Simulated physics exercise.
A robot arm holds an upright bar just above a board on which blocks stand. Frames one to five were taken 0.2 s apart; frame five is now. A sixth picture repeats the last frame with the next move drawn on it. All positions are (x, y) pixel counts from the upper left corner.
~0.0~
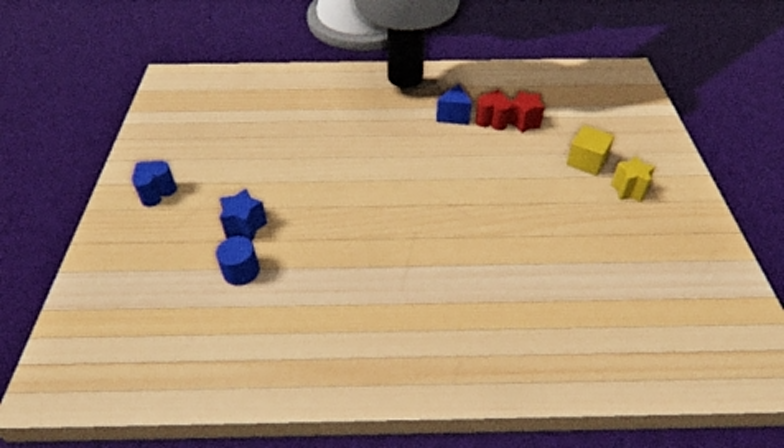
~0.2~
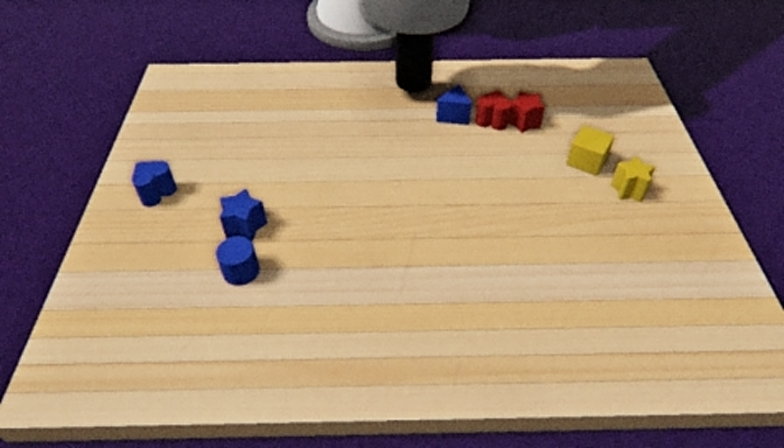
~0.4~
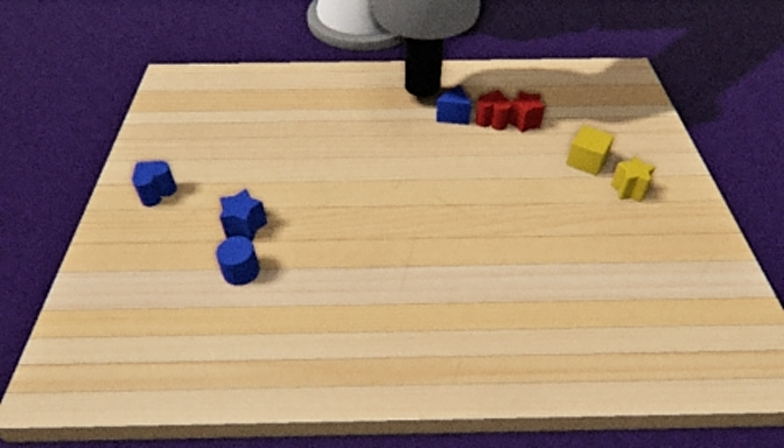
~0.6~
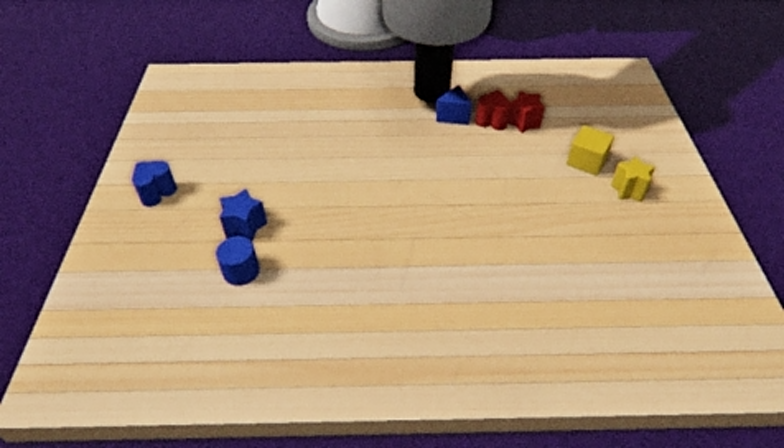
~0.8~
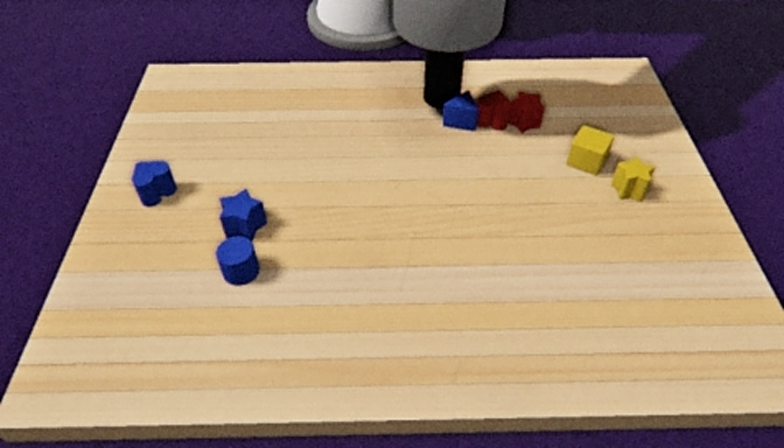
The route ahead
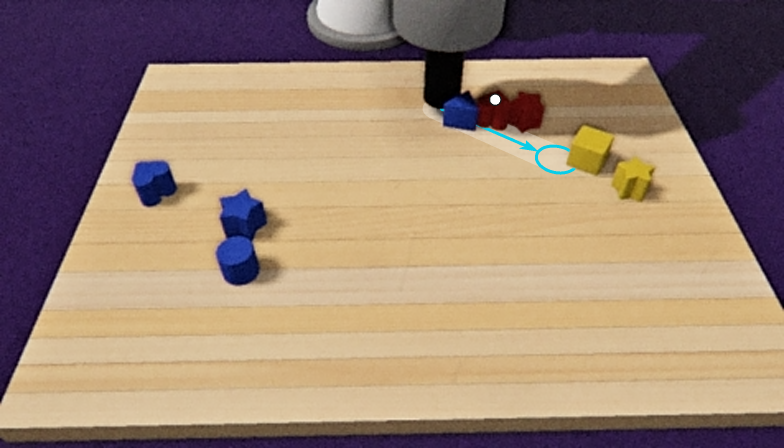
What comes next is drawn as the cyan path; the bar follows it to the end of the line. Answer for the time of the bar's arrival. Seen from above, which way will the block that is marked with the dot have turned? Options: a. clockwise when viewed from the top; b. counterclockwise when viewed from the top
That would be b.
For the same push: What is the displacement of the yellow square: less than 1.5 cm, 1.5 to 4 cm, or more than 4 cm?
It travels between 1.5 and 4 cm.
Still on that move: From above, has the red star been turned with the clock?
Answer: No.
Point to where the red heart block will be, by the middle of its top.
I'd guess (596, 135).
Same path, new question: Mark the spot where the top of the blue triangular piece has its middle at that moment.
By then it is at (496, 132).
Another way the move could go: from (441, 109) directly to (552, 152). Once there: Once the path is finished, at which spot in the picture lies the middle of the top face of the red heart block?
Expect it around (593, 136).
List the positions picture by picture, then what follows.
In the first frame, tip of the bar (406, 78), middles of tops, blue triangular piece (456, 95), red heart block (495, 100), red star (528, 100), yellow square (594, 139).
In the second frame, bar (414, 82), nothing pushed.
In the third frame, bar (423, 87), nothing pushed.
In the fourth frame, bar (432, 92), nothing pushed.
In the fifth frame, bar (442, 98), blue triangular piece (464, 100), red heart block (495, 100), red star (528, 100), yellow square (594, 139).
The line goes in a line from (441, 109) to (557, 159); the dot is on the red heart block.
On the path given first. One third of the way, bar (480, 115); blue triangular piece (486, 122), turned 35° clockwise; red heart block (514, 111), turned 55° anticlockwise; red star (535, 100).
Two thirds of the way, bar (518, 131); blue triangular piece (496, 132), turned 80° clockwise; red heart block (554, 126), turned 50° anticlockwise; red star (537, 100), turned 20° anticlockwise.
At the end, bar (560, 149); blue triangular piece (496, 132), turned 80° clockwise; red heart block (596, 135), turned 60° anticlockwise; red star (537, 100), turned 20° anticlockwise; yellow square (626, 146), turned 15° clockwise.
